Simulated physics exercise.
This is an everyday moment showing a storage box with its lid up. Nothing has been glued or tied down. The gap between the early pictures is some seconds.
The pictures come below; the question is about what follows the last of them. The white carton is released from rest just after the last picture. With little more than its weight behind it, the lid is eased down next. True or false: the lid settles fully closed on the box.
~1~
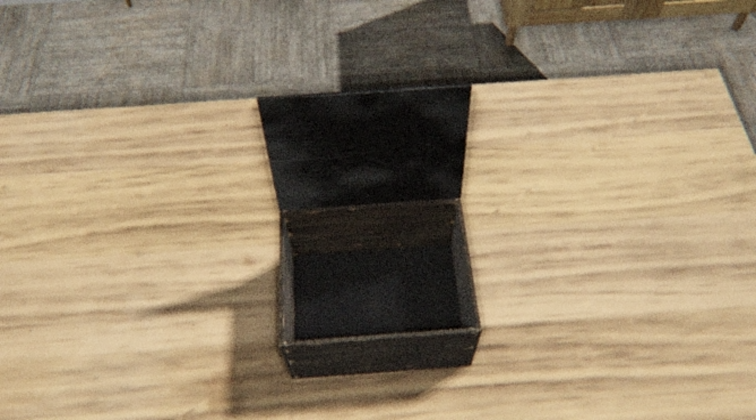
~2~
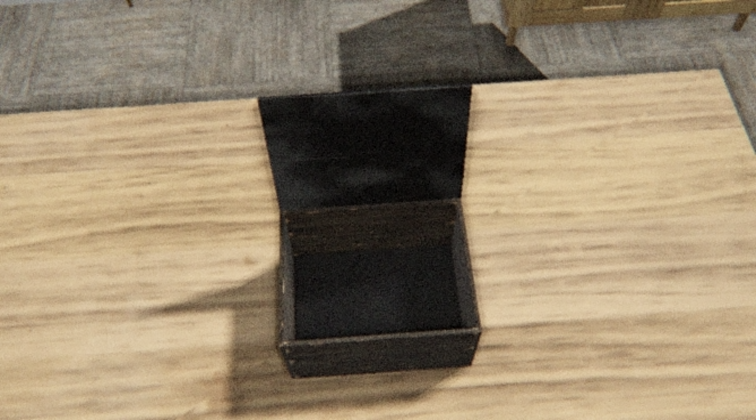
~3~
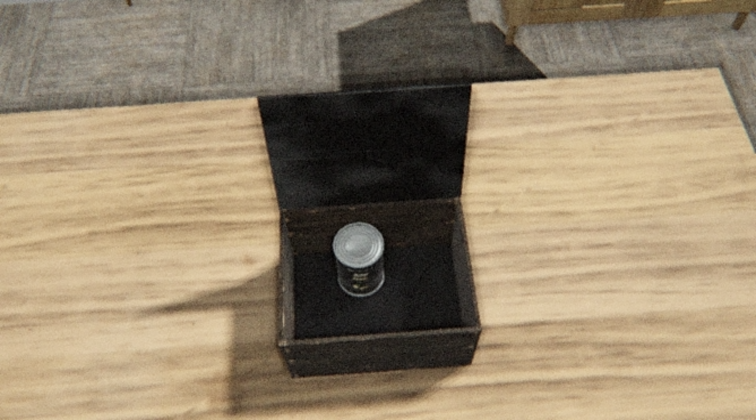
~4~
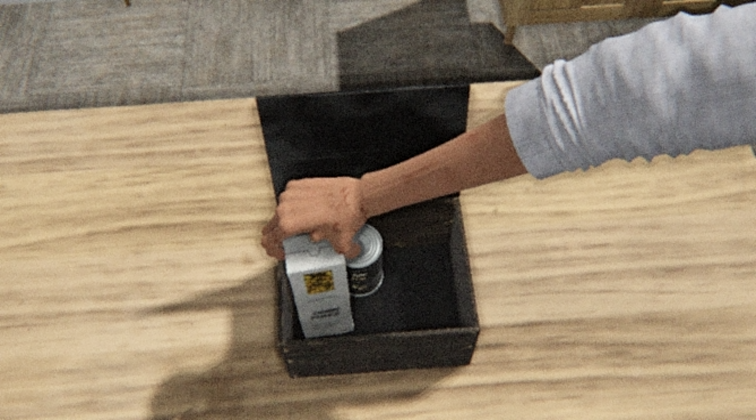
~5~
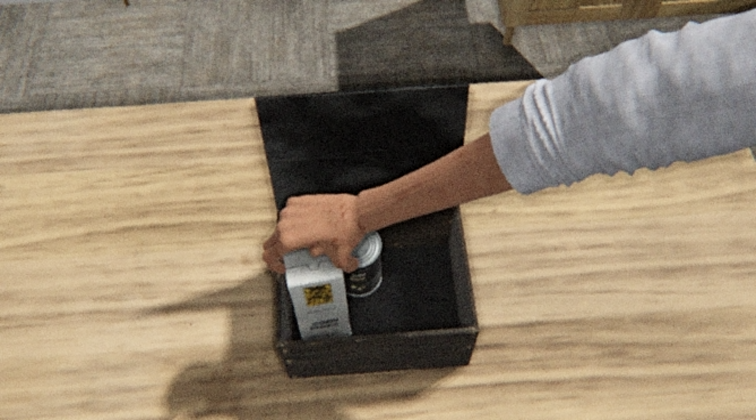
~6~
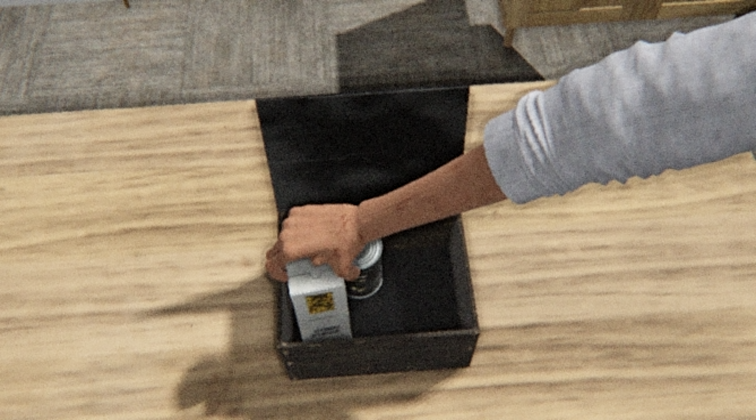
False.
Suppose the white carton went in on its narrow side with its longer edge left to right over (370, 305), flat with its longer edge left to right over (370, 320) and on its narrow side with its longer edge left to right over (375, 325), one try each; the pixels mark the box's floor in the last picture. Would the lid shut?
In case one it ends up closed, in case two it ends up closed and in case three it ends up closed.
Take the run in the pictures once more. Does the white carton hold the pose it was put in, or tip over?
As it turns out, it keeps its original angle.
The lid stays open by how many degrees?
The answer is about 40 degrees.
Then, 1.40 s later than the last frame, lid 72° above the rim.
Then, 1.90 s later than the last frame, lid 42° above the rim.
When it is over, lid 42° above the rim; both as before. End places, in pixels of the last picture, white carton near (321, 299).
